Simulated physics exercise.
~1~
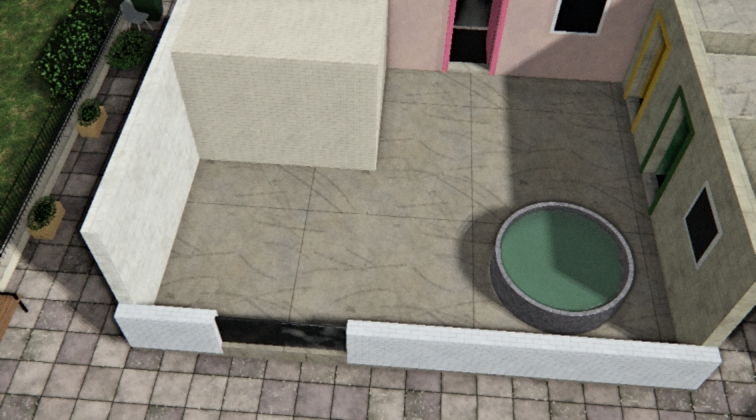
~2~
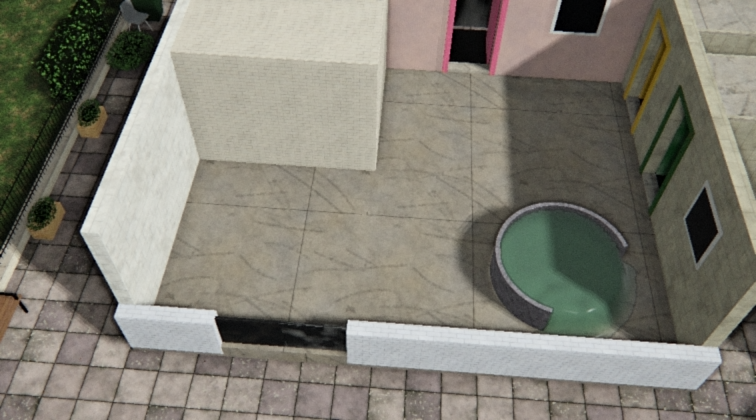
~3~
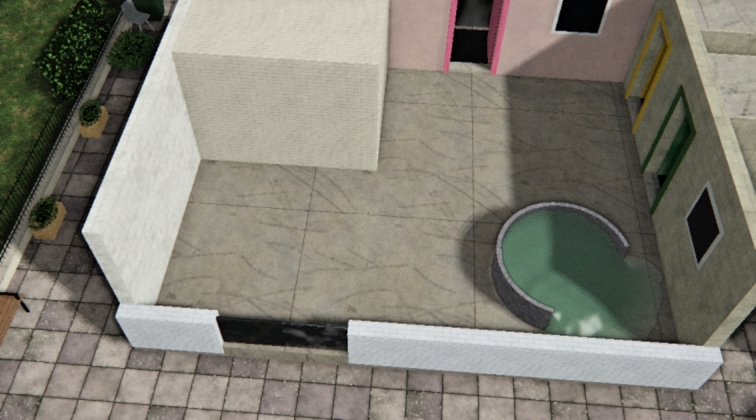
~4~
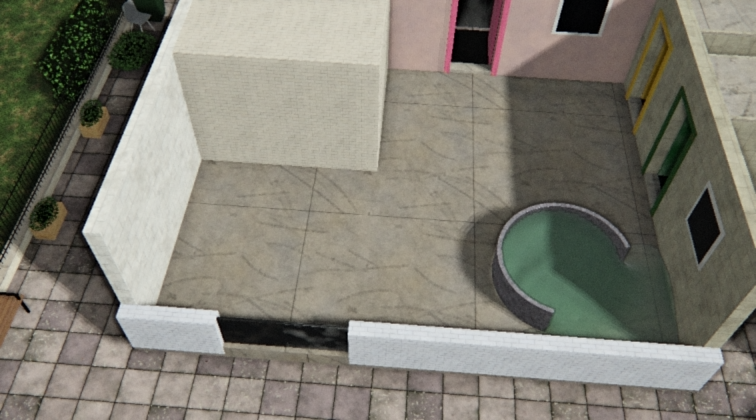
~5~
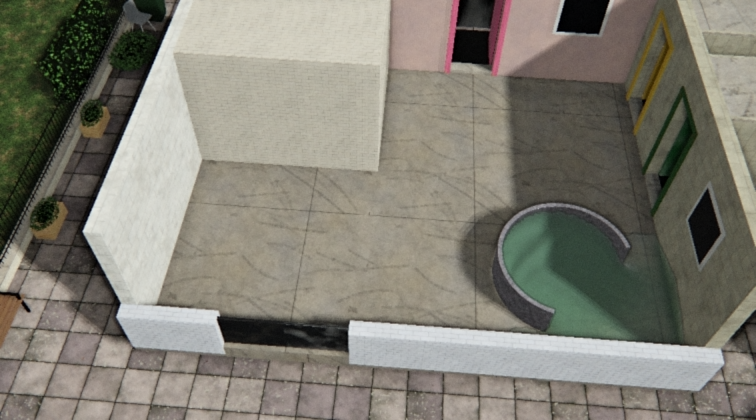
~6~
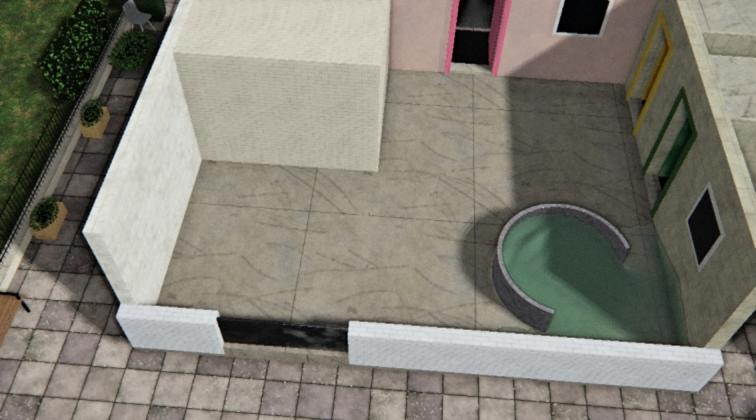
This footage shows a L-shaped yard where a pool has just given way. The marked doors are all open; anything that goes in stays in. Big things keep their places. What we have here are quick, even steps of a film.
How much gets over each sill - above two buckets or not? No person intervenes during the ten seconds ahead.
In the end pink door: Does not overshoot; green door: Does not overshoot; yellow door: Does not overshoot.
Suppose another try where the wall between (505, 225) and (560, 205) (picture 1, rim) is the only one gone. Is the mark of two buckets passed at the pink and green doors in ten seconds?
Well, the pink one crosses the threshold, and the green one comes up short too.
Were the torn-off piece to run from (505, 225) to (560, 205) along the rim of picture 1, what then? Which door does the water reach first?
It's the pink one that is reached before the others.
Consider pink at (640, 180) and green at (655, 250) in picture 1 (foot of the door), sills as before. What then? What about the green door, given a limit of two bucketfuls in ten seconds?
Door by door, the green door exceeds the limit.
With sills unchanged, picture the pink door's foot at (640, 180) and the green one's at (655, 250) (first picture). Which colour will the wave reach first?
I'd go with the green-painted one.
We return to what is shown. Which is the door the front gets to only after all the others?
The door marked pink.
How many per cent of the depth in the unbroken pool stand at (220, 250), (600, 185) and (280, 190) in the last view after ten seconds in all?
Around 6, 4 and 8 %.
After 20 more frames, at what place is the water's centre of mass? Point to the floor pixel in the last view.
(559, 259).
A moment on, water covers 15 % of the floor; the pink door not reached, the green door wet at the sill, nothing in, the yellow door not reached.
Next, water covers 25 % of the floor; the pink door not reached, the green door wet at the sill, nothing in, the yellow door not reached.
Then, water covers 50 % of the floor; the pink door not reached, the green door wet at the sill, nothing in, the yellow door wet at the sill, nothing in.
Later, water covers 75 % of the floor; the pink door wet at the sill, nothing in, the green door wet at the sill, nothing in, the yellow door wet at the sill, nothing in.
In the end, water covers 90 % of the floor; the pink door wet at the sill, nothing in, the green door wet at the sill, nothing in, the yellow door wet at the sill, nothing in.
